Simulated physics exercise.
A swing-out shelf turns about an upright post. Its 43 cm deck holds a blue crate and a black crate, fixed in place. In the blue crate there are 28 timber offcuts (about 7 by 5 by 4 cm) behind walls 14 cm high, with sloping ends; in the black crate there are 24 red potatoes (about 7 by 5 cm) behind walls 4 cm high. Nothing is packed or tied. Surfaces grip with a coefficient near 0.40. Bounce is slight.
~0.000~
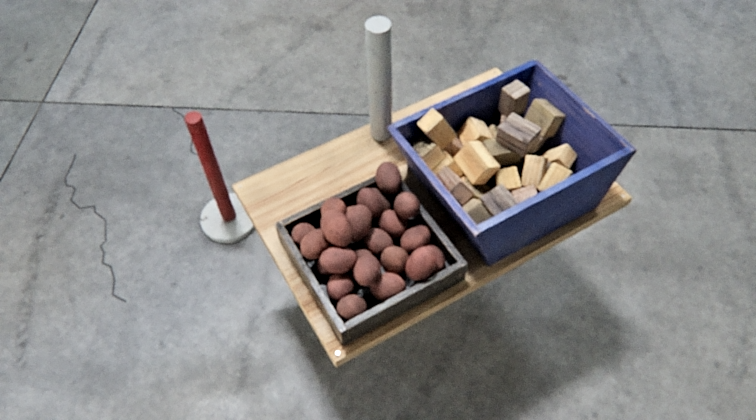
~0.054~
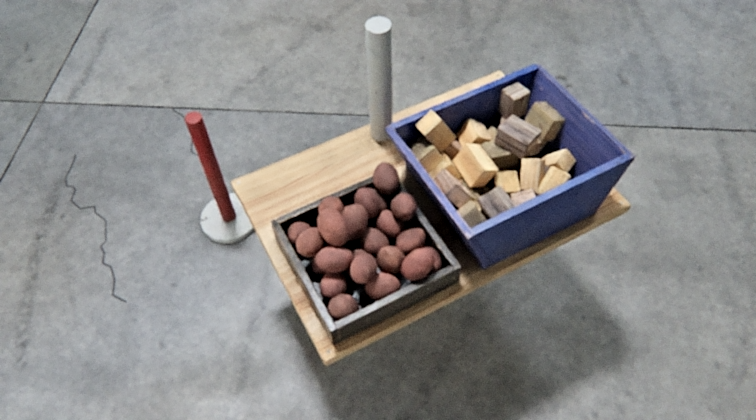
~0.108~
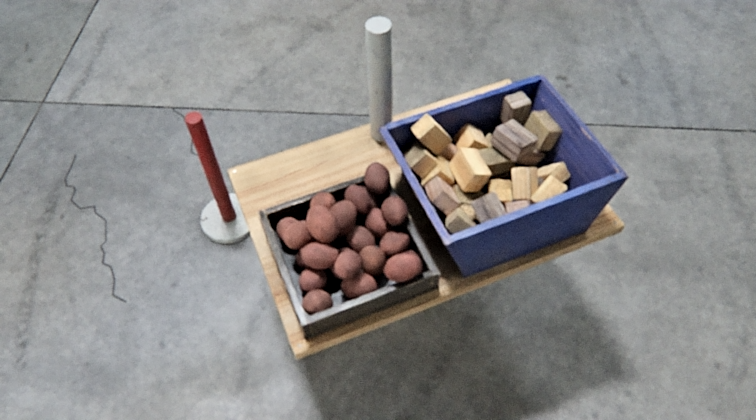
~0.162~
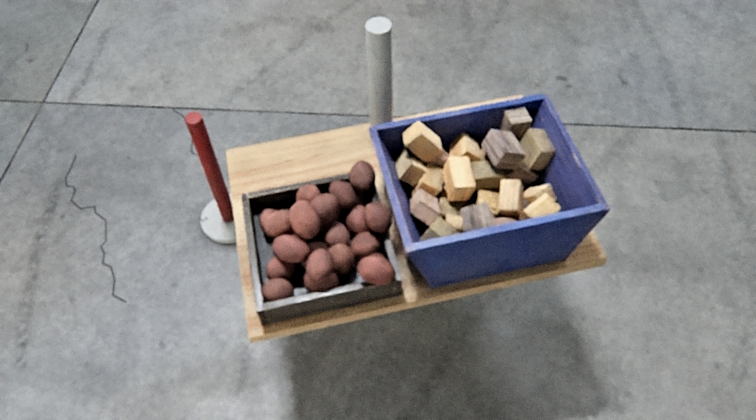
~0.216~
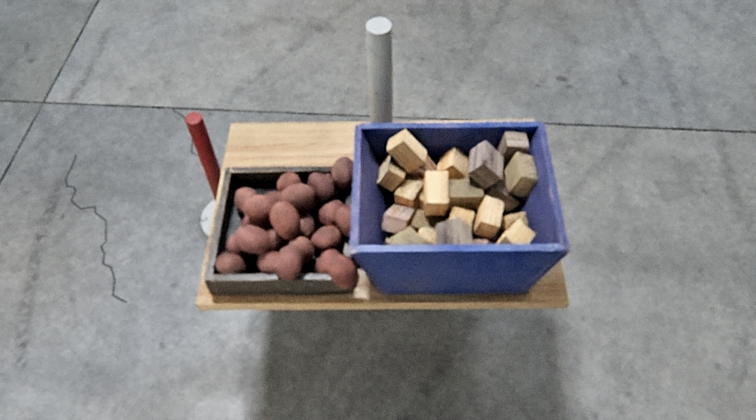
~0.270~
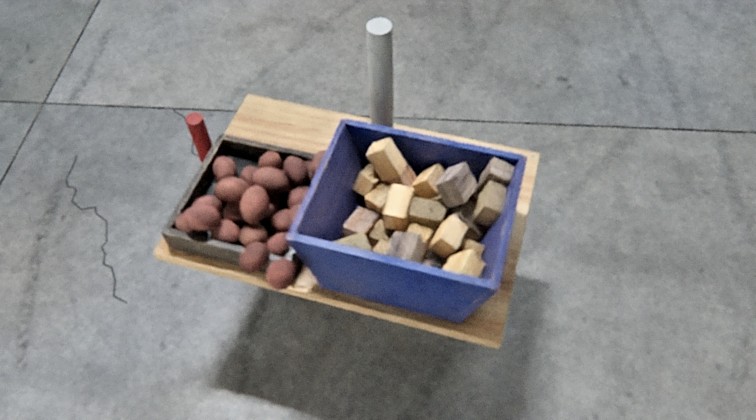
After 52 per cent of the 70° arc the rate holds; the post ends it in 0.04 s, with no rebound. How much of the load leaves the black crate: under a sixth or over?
The black crate loses over a sixth of its red potatoes.
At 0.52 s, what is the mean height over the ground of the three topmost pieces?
Roughly 54 cm.
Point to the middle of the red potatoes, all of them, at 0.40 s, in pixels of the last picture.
At about (218, 155).
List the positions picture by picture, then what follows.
In the first frame (places track the rim corner closest to us here), black crate (345, 326); blue crate (479, 228); 0° round; all still inside.
Black crate (336, 325); blue crate (473, 231); 2° round, in the second frame.
Black crate (308, 320); blue crate (451, 239); 8° round, in the third frame.
Black crate (263, 306); blue crate (413, 247); 17° round, in the fourth frame.
Black crate (212, 277); blue crate (357, 249); 31° round; 1 out, the lowest potato at (344, 271), in the fifth frame.
Black crate (168, 231); blue crate (293, 236); 47° round; 2 out, the lowest potato at (255, 258), in the sixth frame.
After 0.32 s, it reaches the stop.
After 0.40 s, the blue crate has all 28 and the black crate is down by 4 of 24.
After 0.52 s, the blue crate has all 28 and the black crate is down by 6 of 24.
After 0.74 s, the blue crate has all 28 and the black crate is down by 7 of 24.
When it is over (at 1.18 s), the blue crate has all 28 and the black crate is down by 7 of 24. Asked share, 7 of 24, 29 per cent.
